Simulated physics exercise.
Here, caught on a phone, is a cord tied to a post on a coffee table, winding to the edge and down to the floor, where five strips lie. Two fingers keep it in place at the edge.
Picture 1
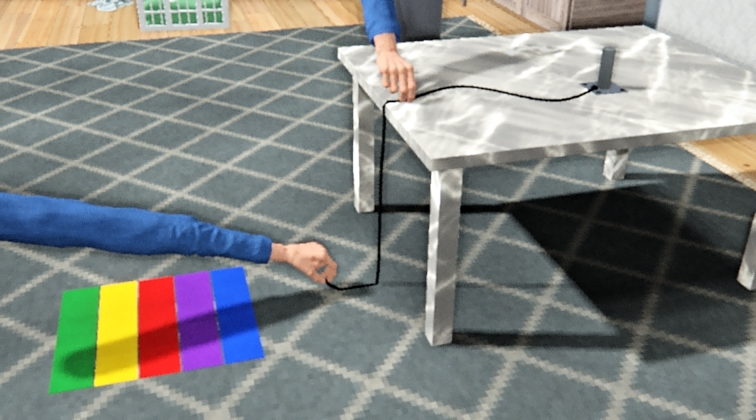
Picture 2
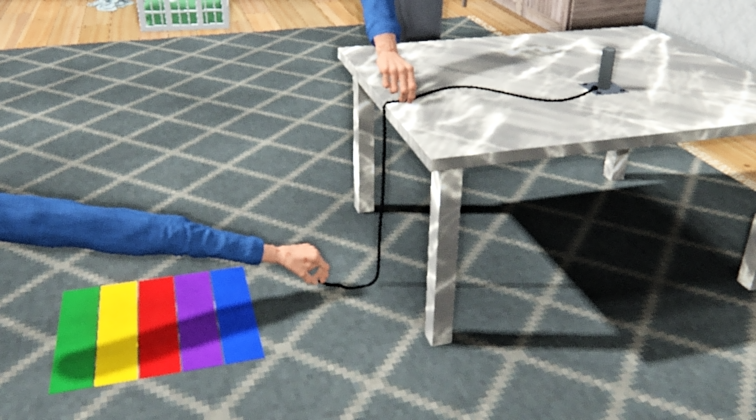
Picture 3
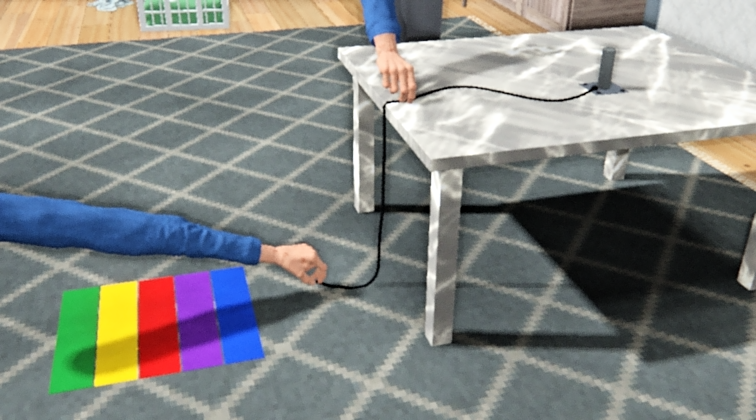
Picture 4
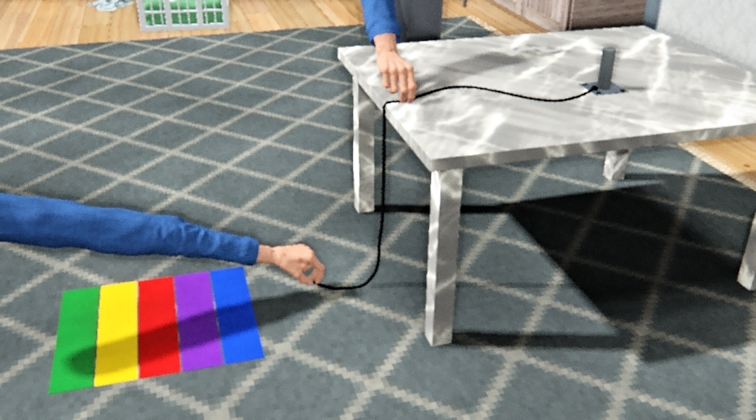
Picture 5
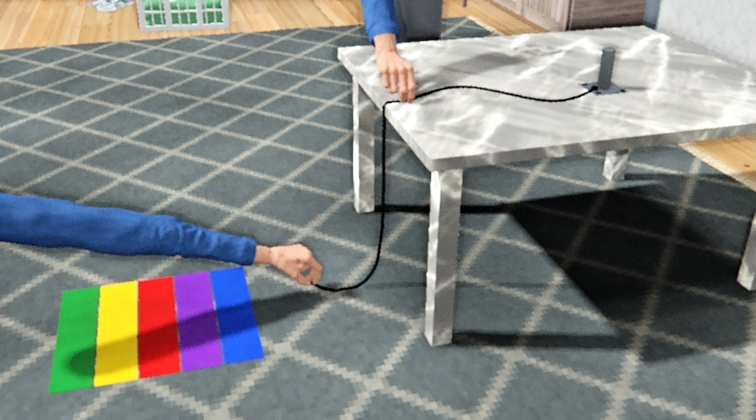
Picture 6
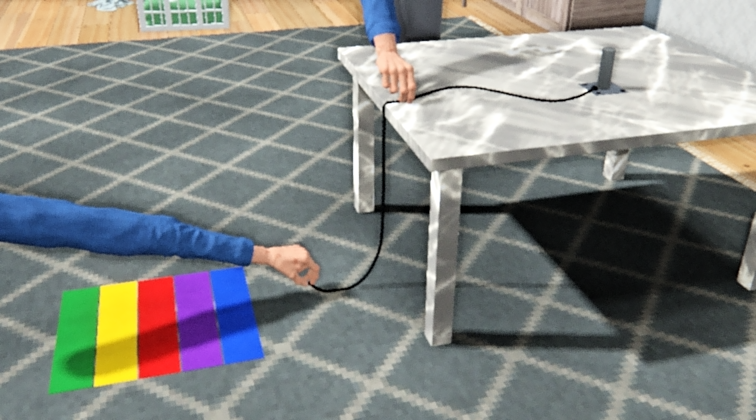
On a patterned carpet beside a marble-look table, a hand drawing a black cord's end slightly left near five coloured strips.
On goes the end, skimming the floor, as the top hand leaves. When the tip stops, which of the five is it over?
The red one.
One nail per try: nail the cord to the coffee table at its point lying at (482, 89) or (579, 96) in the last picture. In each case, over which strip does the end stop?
With the first choice you'd get purple, with the second red.
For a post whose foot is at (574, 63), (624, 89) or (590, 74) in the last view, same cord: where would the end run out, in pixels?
First (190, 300), then (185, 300), then (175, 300).
A little later, end near (228, 295); over blue.
Next, end near (181, 301); over purple.
When it is tight, end near (155, 305); over red. The end stops over the red strip.
